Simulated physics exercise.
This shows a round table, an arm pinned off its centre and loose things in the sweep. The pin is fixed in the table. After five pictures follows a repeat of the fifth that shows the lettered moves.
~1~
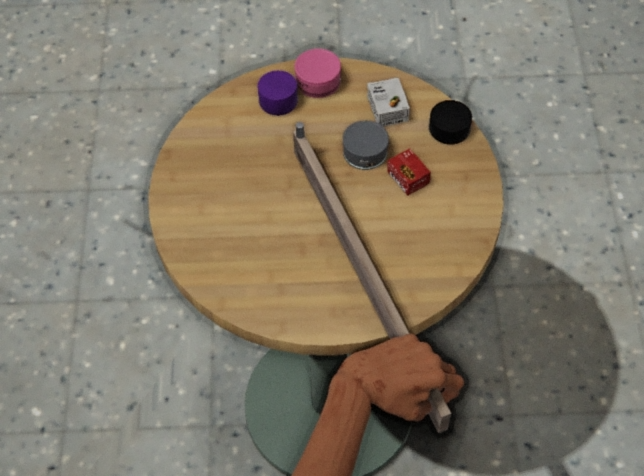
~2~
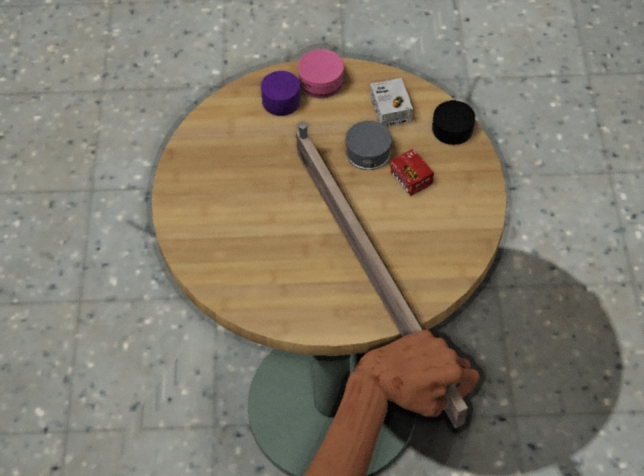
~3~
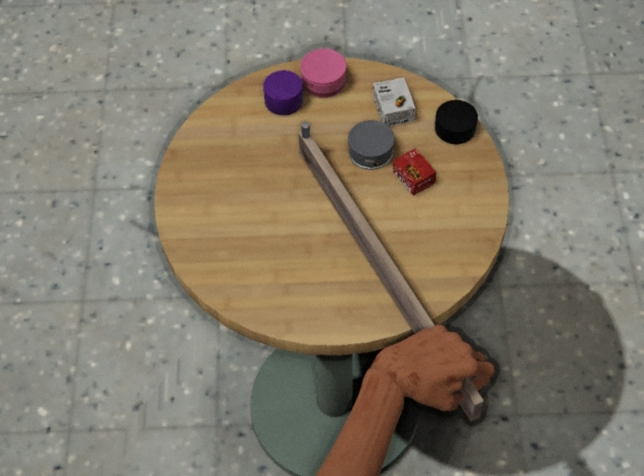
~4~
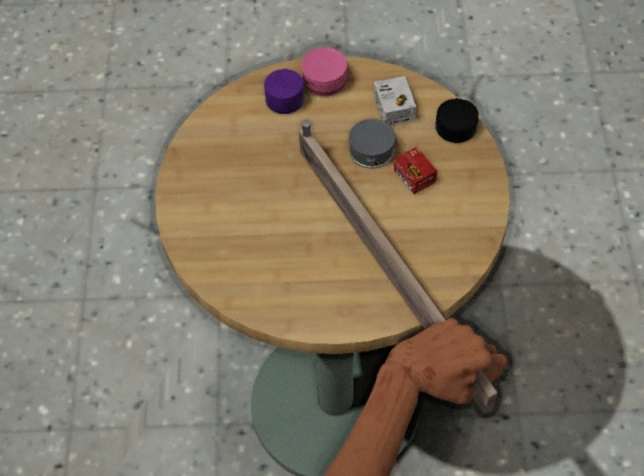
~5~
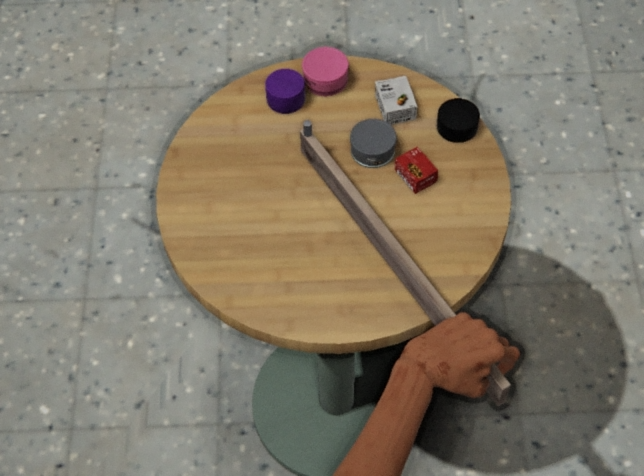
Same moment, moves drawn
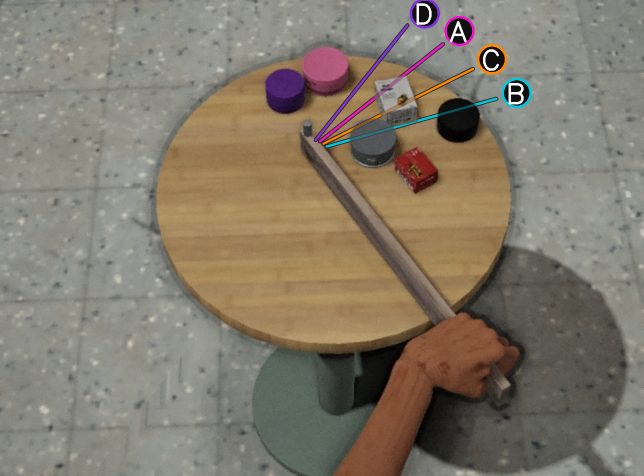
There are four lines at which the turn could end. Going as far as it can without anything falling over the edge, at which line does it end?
It can go as far as B.
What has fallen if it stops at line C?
The black pot goes over.
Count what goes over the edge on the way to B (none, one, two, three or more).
In all, none.
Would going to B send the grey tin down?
No.
On the marked copy, A at (383, 91); B at (412, 123); C at (400, 105); D at (363, 81).
Following B. Soon after the start, arm (406, 177); black pot (458, 121); pink tub (326, 72).
Later, arm (419, 136); white packet (398, 95); red packet (416, 137).
In the end, arm (411, 105); black pot (449, 89); white packet (394, 77); nothing has fallen.
As for the rest, A drops the white packet and black pot; C drops the black pot; D drops the white packet and black pot.
